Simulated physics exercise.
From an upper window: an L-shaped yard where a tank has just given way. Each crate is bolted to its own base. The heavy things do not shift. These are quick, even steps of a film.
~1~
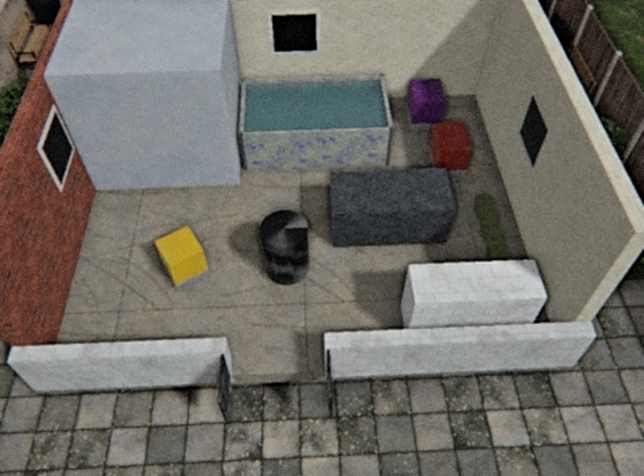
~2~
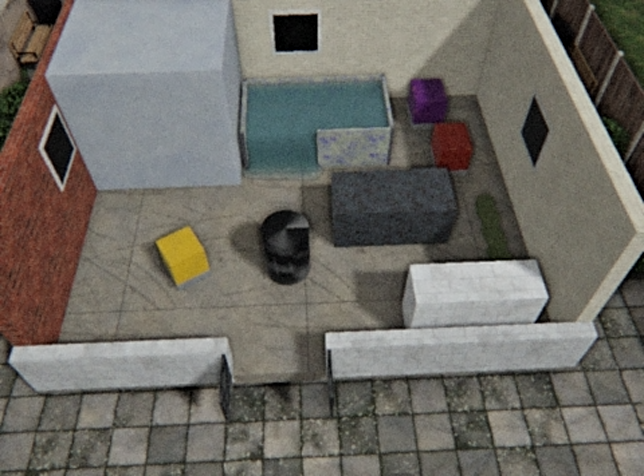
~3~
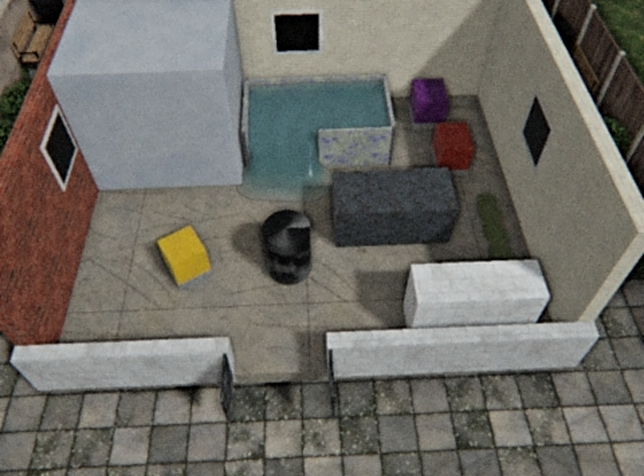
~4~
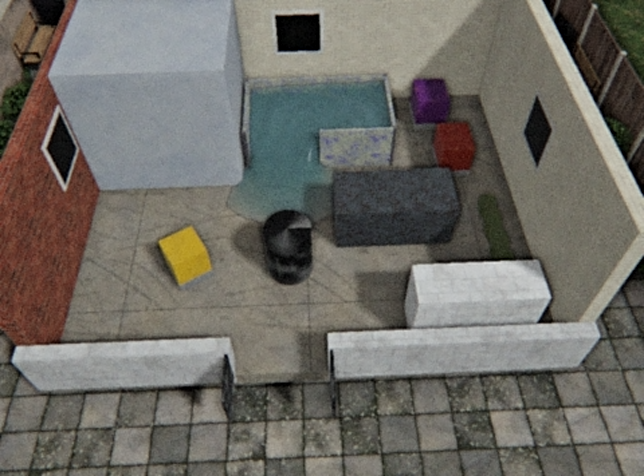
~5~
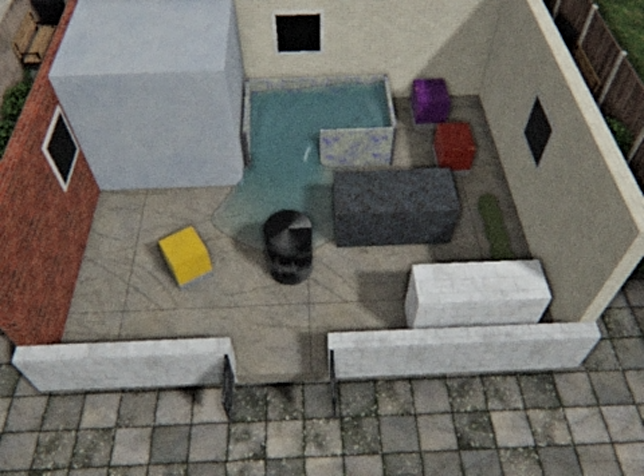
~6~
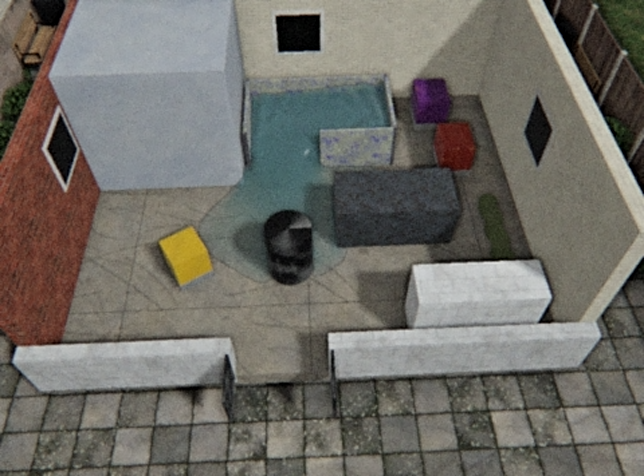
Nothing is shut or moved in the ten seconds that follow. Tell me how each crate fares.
One by one: The yellow crate is wetted; the red crate escapes dry; the purple crate escapes dry.
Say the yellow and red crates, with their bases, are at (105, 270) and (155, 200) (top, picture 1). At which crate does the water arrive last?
That is the crate marked purple.
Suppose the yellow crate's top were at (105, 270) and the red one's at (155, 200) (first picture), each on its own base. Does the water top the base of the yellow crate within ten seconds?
In short: Yellow crate ends up wet.
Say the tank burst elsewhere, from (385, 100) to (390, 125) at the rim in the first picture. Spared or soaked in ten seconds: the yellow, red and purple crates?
My reading: Yellow remains dry; red takes water; purple is wetted.
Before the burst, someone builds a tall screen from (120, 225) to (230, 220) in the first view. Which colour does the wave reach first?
It is the yellow one.
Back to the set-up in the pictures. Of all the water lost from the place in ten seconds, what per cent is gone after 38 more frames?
Some 75 per cent.
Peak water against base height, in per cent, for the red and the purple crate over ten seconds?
In turn 70 and 60 per cent.
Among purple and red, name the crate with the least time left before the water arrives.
That is the red one.
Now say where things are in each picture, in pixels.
The open tank at (315, 106) is whole and still, in the first picture.
The front is at (319, 172), out from the gap at (283, 157), in the second picture.
The front is at (319, 195), out from the gap at (284, 157), in the third picture.
Water pours out at (285, 158) and has run to a hidden place, in the fourth picture.
The front is at a hidden place, out from the gap at (285, 159), in the fifth picture.
Water pours out at (285, 159) and has run to (260, 278), in the sixth picture.
A moment on, water covers 40 % of the floor; the yellow crate water round its plinth, the red crate water round its plinth, the purple crate not reached.
Next, water covers 65 % of the floor; the yellow crate water round its plinth, the red crate water round its plinth, the purple crate not reached.
Then, water covers 75 % of the floor; the yellow crate water round its plinth, the red crate water round its plinth, the purple crate water round its plinth.
Later, water covers 90 % of the floor; the yellow crate water round its plinth, the red crate water round its plinth, the purple crate water round its plinth.
In the end, water covers 100 % of the floor; the yellow crate was topped, the red crate stayed above the water, the purple crate stayed above the water.
